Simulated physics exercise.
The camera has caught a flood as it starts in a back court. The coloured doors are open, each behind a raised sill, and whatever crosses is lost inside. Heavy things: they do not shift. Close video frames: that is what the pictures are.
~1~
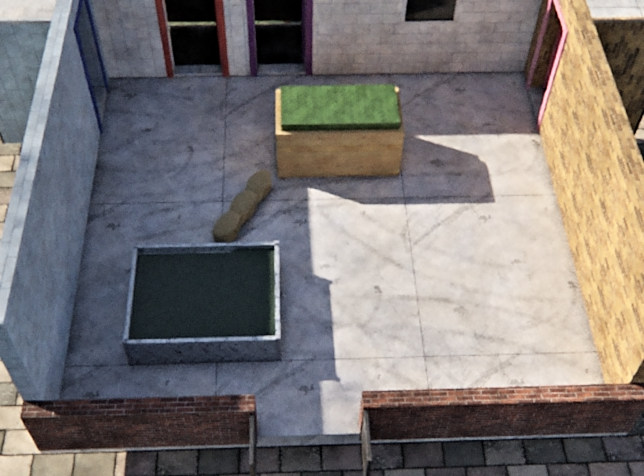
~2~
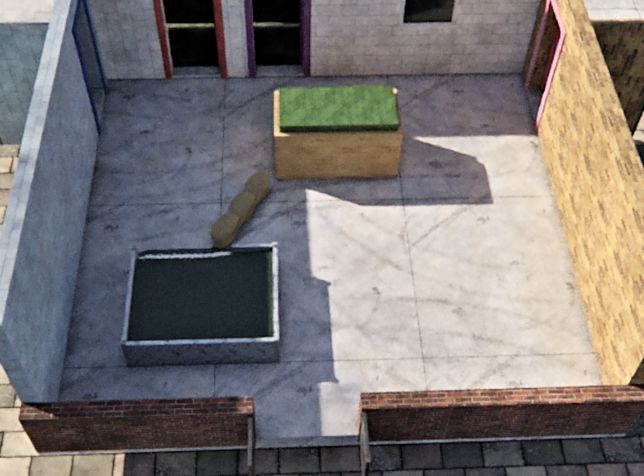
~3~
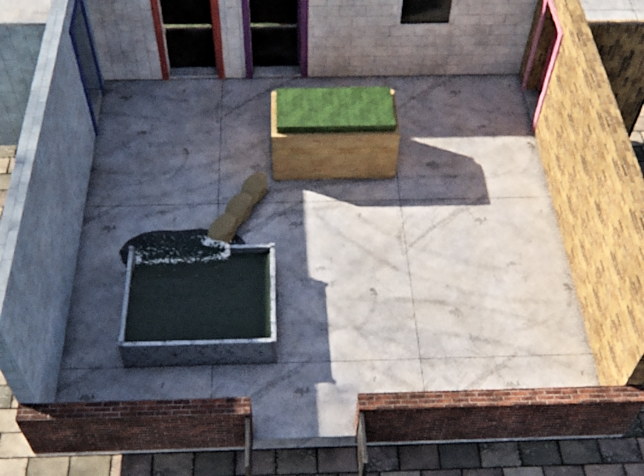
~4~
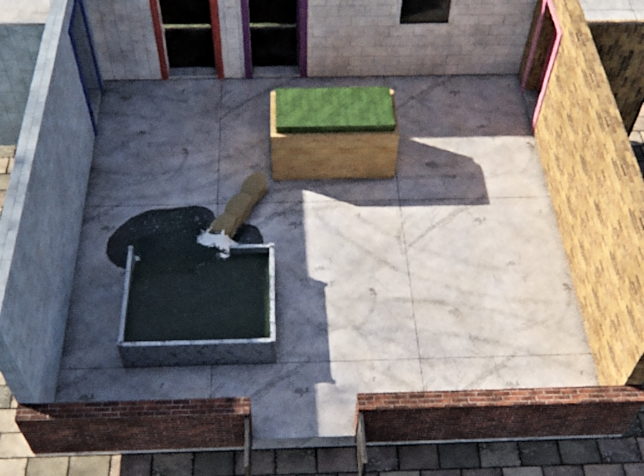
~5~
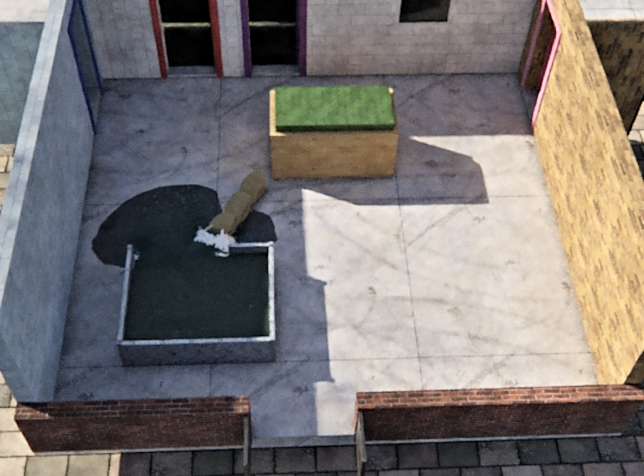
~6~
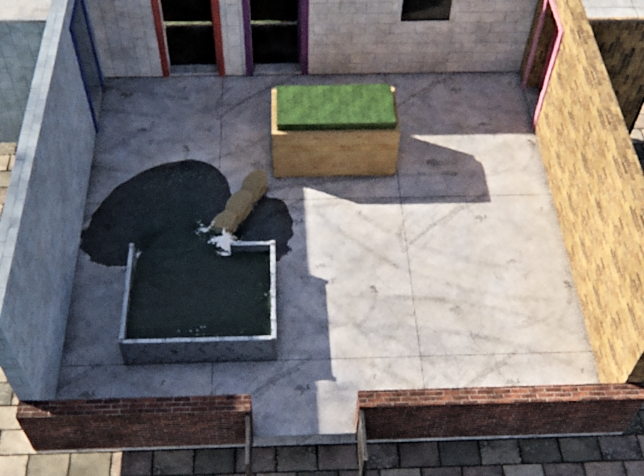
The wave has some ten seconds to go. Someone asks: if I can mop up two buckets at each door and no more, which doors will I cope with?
The pink door does not go over two buckets; the blue door does not go over two buckets; the purple door does not go over two buckets; the red door goes over two buckets.
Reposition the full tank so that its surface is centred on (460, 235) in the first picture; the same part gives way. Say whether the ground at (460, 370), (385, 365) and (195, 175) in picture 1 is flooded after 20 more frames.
Spared, spared, spared.
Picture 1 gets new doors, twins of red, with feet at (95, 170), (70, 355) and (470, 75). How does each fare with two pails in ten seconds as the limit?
Note: Door one overshoots; door two undershoots; door three undershoots.
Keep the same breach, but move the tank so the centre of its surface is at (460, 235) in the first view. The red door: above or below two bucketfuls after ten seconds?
I'd say the red door remains below.
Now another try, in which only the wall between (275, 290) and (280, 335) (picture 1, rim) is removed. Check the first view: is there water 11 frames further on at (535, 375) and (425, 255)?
Taking them in turn: Swamped and swamped.
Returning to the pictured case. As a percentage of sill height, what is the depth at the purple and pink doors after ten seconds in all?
Close to 60 per cent for the first one and close to 70 per cent for the second.
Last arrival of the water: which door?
That is the pink-painted one.
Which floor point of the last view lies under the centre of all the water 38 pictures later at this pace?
Centre of mass: Roughly (232, 182).
A moment on, water covers 20 % of the floor; the pink door not reached, the blue door not reached, the purple door not reached, the red door not reached.
Next, water covers 30 % of the floor; the pink door not reached, the blue door wet at the sill, nothing in, the purple door not reached, the red door under two buckets in.
Then, water covers 35 % of the floor; the pink door not reached, the blue door wet at the sill, nothing in, the purple door under two buckets in, the red door over two buckets in.
Later, water covers 45 % of the floor; the pink door not reached, the blue door under two buckets in, the purple door under two buckets in, the red door far over two buckets in.
In the end, water covers 65 % of the floor; the pink door wet at the sill, nothing in, the blue door under two buckets in, the purple door under two buckets in, the red door far over two buckets in.
